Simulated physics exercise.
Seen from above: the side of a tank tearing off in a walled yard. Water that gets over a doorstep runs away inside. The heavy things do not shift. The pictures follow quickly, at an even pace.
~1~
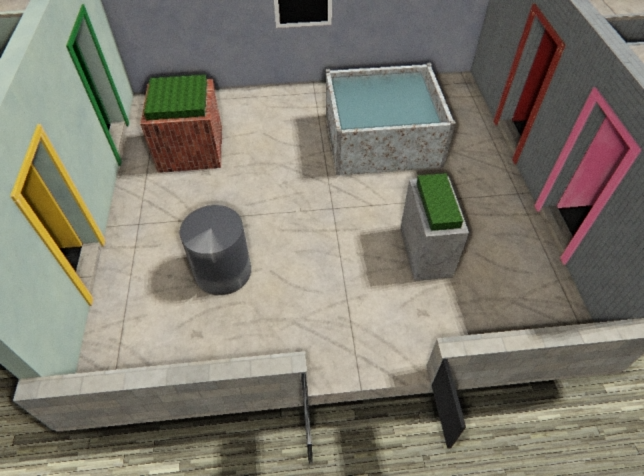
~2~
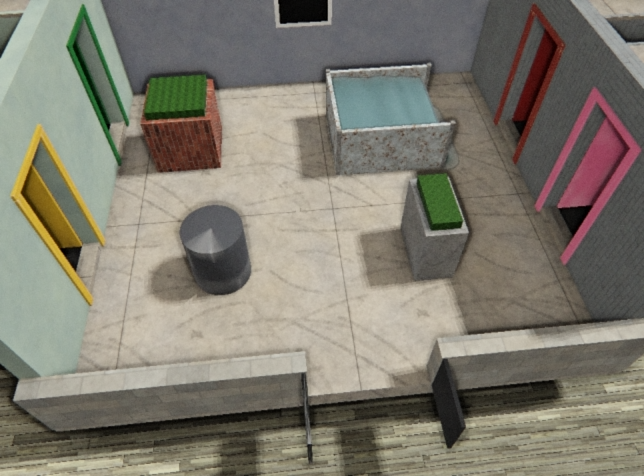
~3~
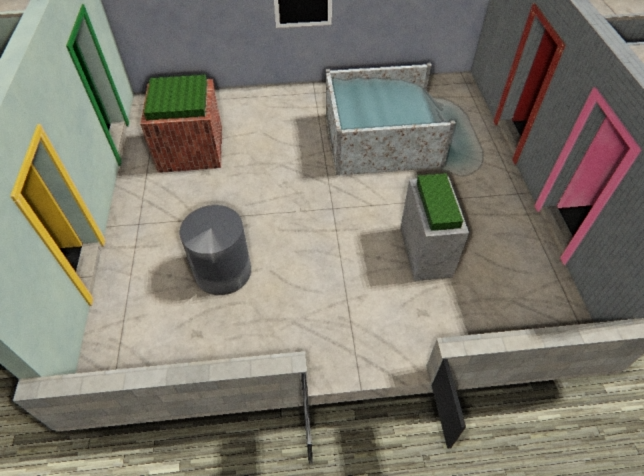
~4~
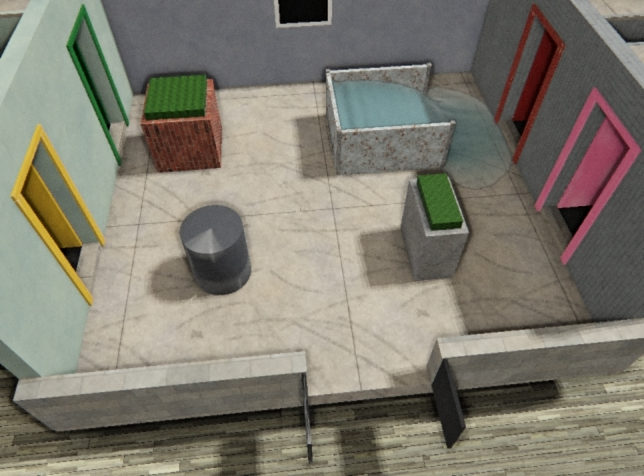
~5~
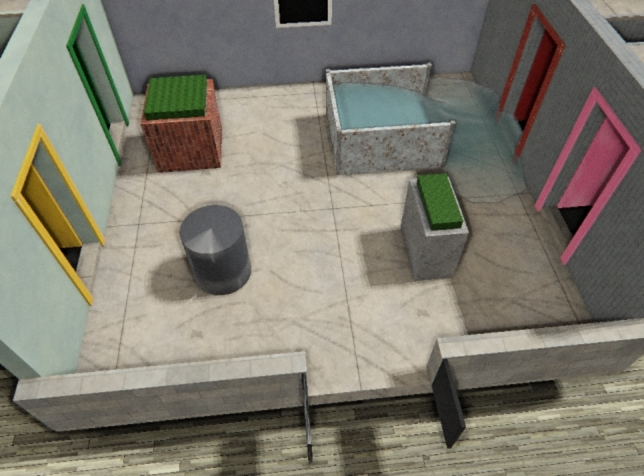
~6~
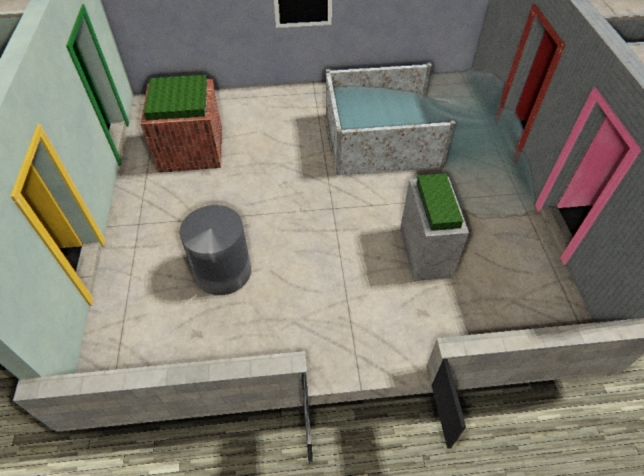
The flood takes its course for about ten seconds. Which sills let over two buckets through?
The yellow door holds within the limit; the green door holds within the limit; the pink door holds within the limit; the red door floods.
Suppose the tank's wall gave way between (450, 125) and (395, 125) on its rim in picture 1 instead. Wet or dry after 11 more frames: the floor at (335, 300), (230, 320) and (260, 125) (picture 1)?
As listed: Under water, covered, dry.
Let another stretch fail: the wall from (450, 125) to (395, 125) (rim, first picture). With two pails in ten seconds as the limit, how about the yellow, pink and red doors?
My reading: The yellow one stays under; the pink one takes more; the red one is under.
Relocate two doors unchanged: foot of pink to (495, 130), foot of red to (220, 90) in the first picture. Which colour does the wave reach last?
The yellow one.
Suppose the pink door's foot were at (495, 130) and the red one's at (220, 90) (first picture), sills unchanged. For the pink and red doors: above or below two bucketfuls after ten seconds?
Pink door goes over, red door holds.
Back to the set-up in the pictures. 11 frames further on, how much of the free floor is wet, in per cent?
Some 30 per cent.
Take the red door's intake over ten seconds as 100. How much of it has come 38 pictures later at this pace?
Close to 100 %.
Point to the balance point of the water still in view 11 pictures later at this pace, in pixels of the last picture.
Close to (444, 142).
A moment on, water covers 15 % of the floor; the yellow door not reached, the green door not reached, the pink door wet at the sill, nothing in, the red door far over two buckets in.
Next, water covers 30 % of the floor; the yellow door not reached, the green door not reached, the pink door wet at the sill, nothing in, the red door far over two buckets in.
Then, water covers 50 % of the floor; the yellow door not reached, the green door not reached, the pink door wet at the sill, nothing in, the red door far over two buckets in.
Later, water covers 75 % of the floor; the yellow door not reached, the green door under two buckets in, the pink door wet at the sill, nothing in, the red door far over two buckets in.
In the end, water covers 95 % of the floor; the yellow door wet at the sill, nothing in, the green door under two buckets in, the pink door wet at the sill, nothing in, the red door far over two buckets in.
